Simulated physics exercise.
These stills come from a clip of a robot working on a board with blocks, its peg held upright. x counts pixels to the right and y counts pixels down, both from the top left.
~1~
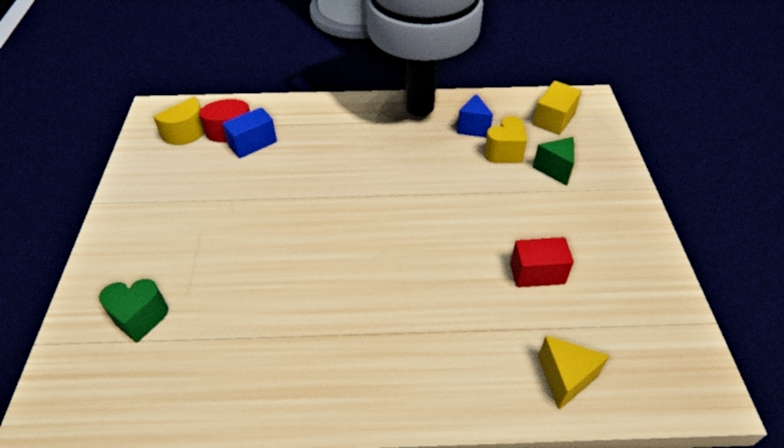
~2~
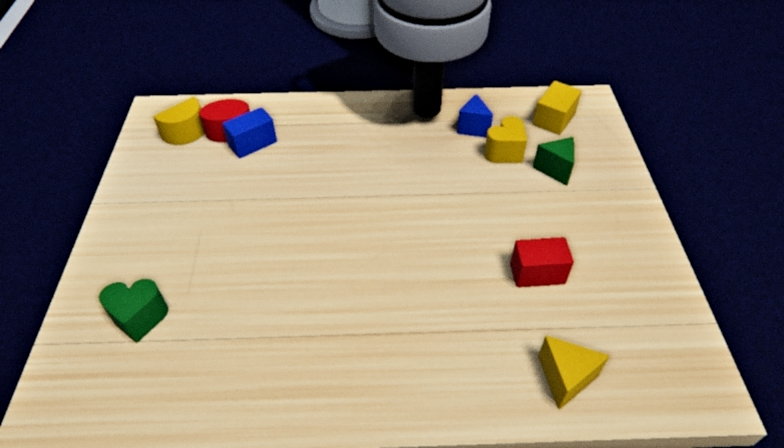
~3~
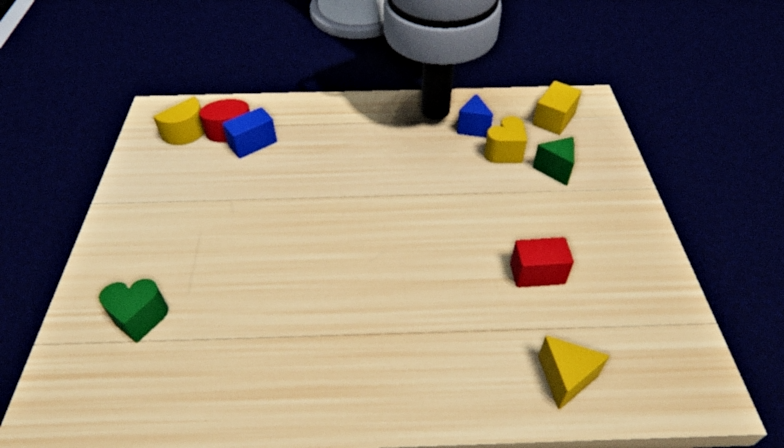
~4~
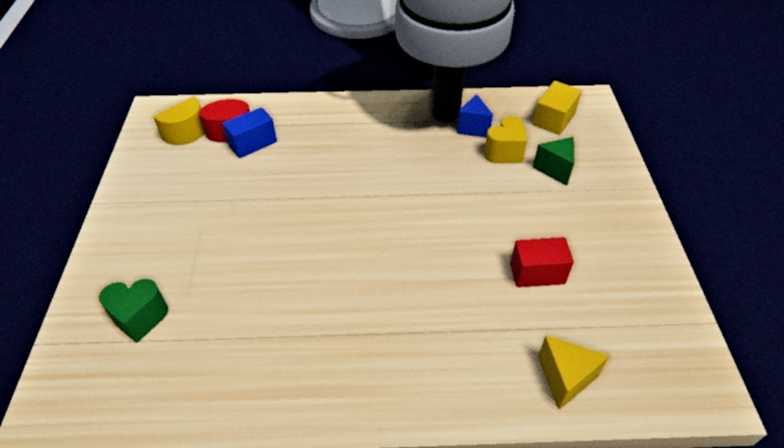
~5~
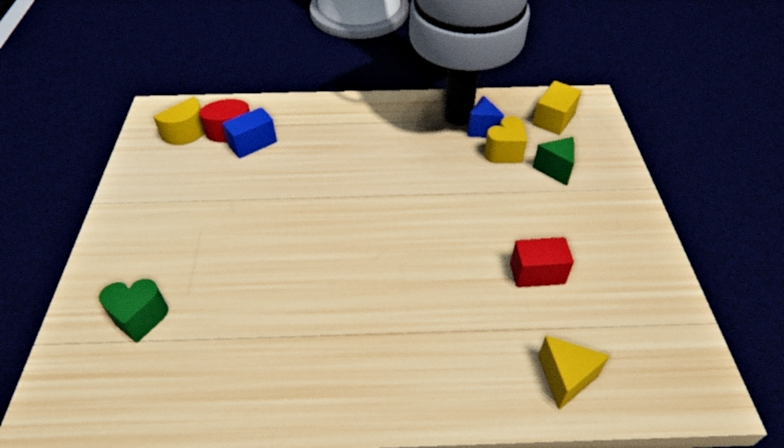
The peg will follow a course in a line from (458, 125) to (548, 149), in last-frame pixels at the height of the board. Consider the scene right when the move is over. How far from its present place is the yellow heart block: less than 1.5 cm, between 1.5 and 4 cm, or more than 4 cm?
Movement: 1.5 to 4 cm.
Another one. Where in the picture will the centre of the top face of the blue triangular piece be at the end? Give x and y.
The middle of its upper face should be somewhere near (578, 119).
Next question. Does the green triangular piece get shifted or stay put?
Not moved.
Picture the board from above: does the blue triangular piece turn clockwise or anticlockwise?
Against the clock.
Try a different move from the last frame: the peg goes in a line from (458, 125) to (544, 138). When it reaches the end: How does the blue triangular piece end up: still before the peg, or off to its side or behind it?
Before the peg.
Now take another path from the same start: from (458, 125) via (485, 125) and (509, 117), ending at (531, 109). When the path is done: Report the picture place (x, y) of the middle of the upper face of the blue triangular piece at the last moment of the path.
It is going to be at (531, 109).
The first path, step by step. One third of the way, peg at (489, 124); blue triangular piece at (519, 111), turned 25° anticlockwise; yellow heart block at (514, 132), turned 20° clockwise.
Two thirds of the way, peg at (521, 133); blue triangular piece at (551, 116), turned 25° anticlockwise; yellow heart block at (521, 137), turned 55° clockwise.
At the end, peg at (550, 141); blue triangular piece at (578, 119), turned 60° anticlockwise; yellow heart block at (524, 138), turned 75° clockwise; green triangular piece in place.
